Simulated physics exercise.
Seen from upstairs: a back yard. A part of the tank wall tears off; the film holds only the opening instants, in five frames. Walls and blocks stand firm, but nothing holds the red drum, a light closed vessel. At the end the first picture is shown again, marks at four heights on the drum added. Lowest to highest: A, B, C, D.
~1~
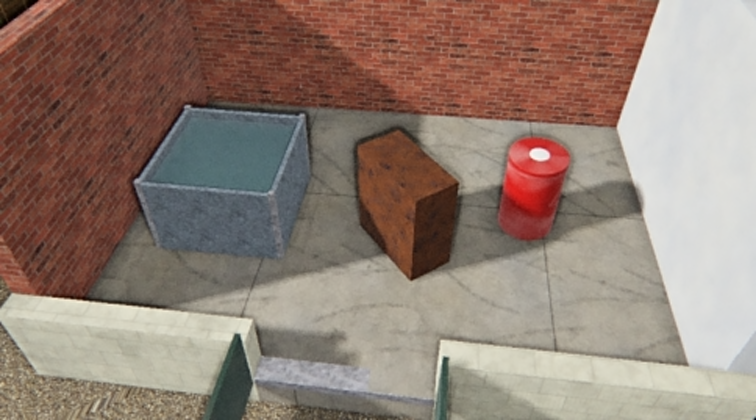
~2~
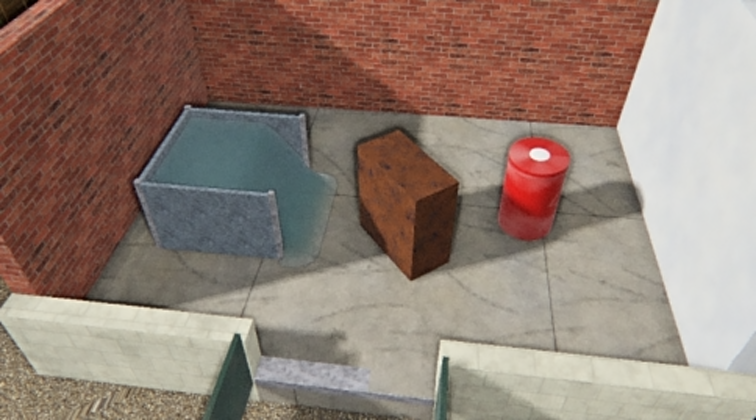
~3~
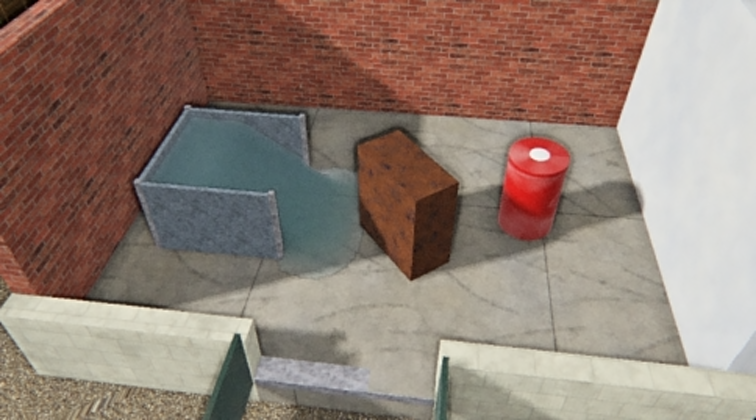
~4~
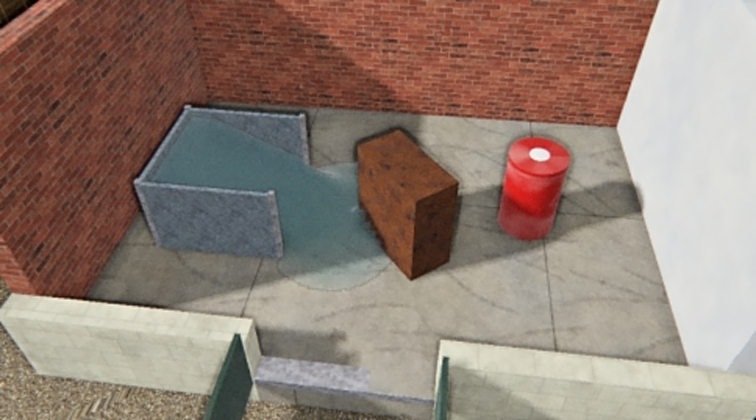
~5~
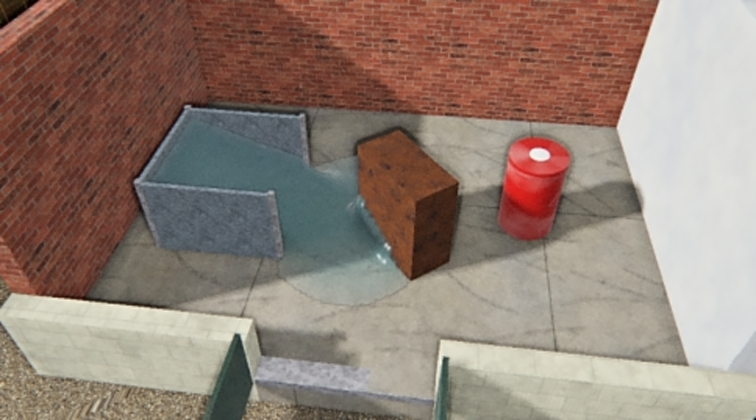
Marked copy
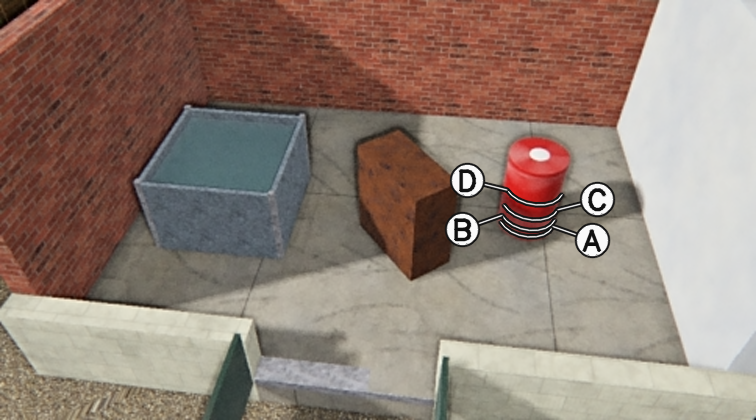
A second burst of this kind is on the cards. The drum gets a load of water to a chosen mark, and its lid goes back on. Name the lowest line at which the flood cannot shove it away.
Choose B.
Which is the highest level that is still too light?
That is level A.
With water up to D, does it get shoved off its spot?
No, that is safe.
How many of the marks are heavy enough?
Three.
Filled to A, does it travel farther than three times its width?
No.
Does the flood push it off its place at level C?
No.
On the marked copy, A at (527, 236); B at (529, 230); C at (532, 220); D at (535, 204); from the bottom up A, B, C, D.
With A, it is pushed about its own width away.
With B, it does not move.
With C, it does not move.
With D, it does not move.
